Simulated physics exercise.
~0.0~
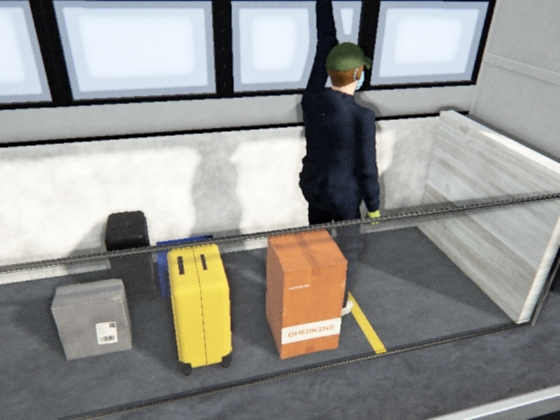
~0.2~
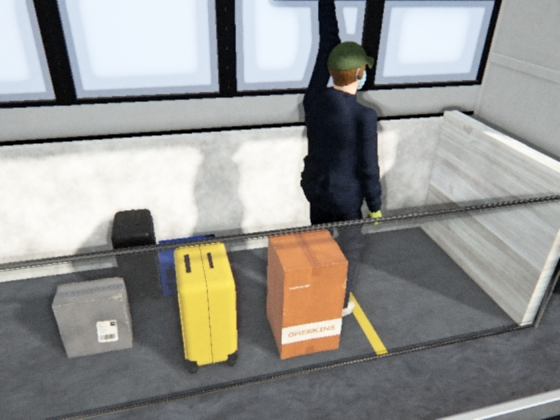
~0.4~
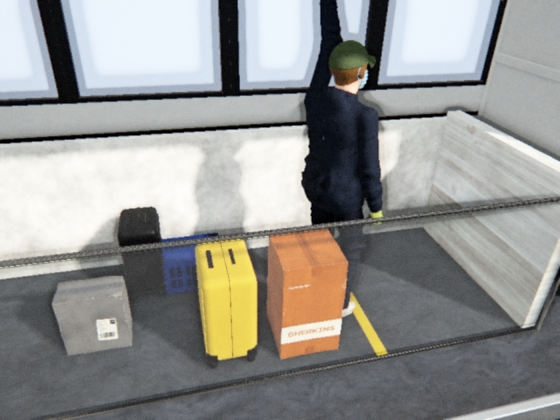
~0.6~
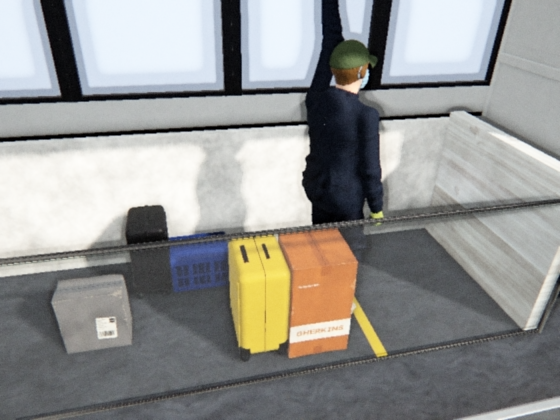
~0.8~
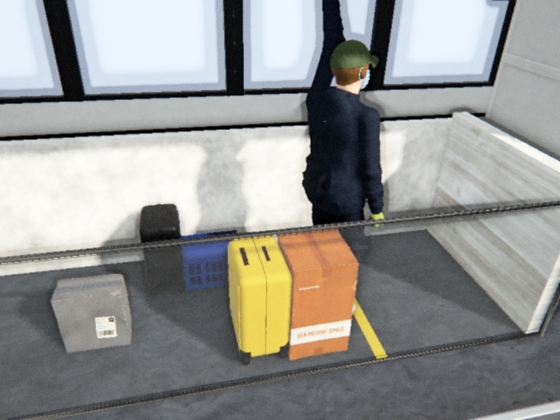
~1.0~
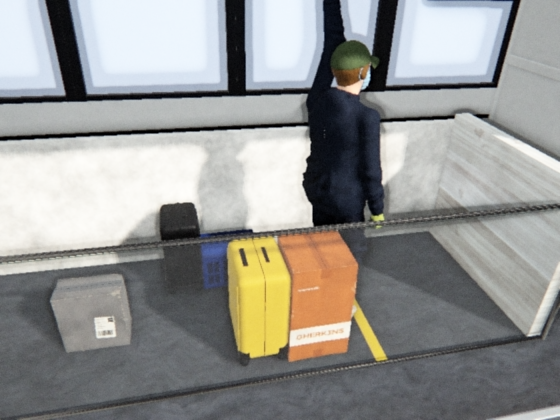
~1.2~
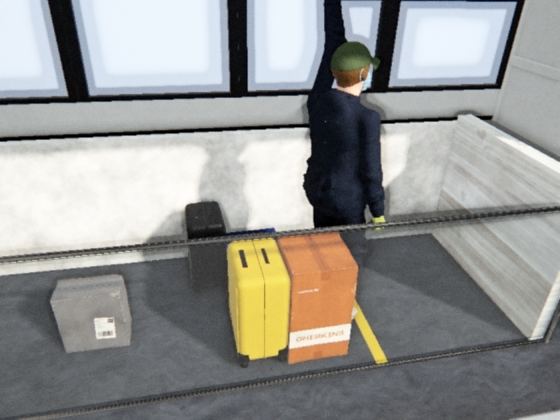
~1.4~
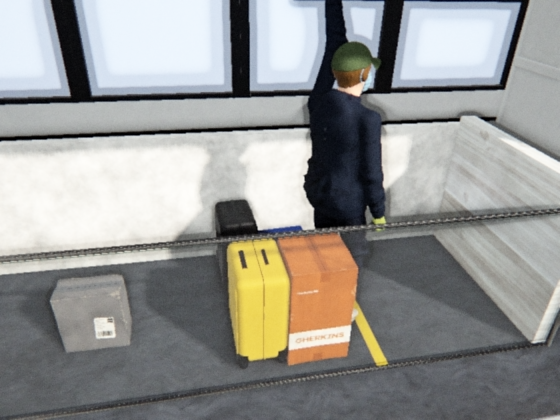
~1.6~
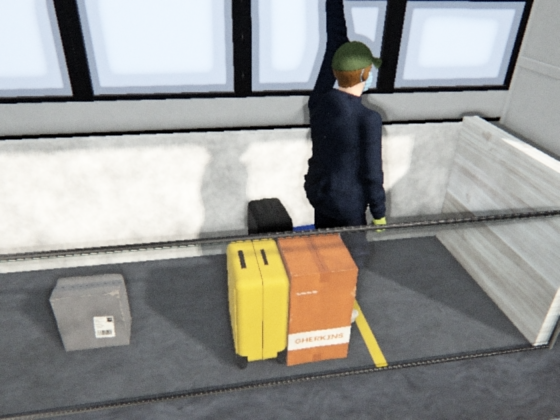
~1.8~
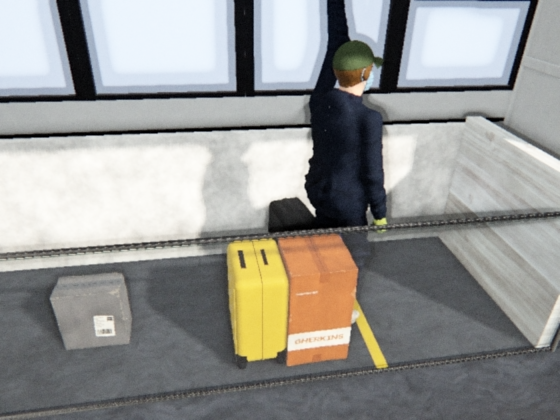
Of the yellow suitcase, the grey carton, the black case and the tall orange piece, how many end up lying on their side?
None of them do; all four are still upright at the end.
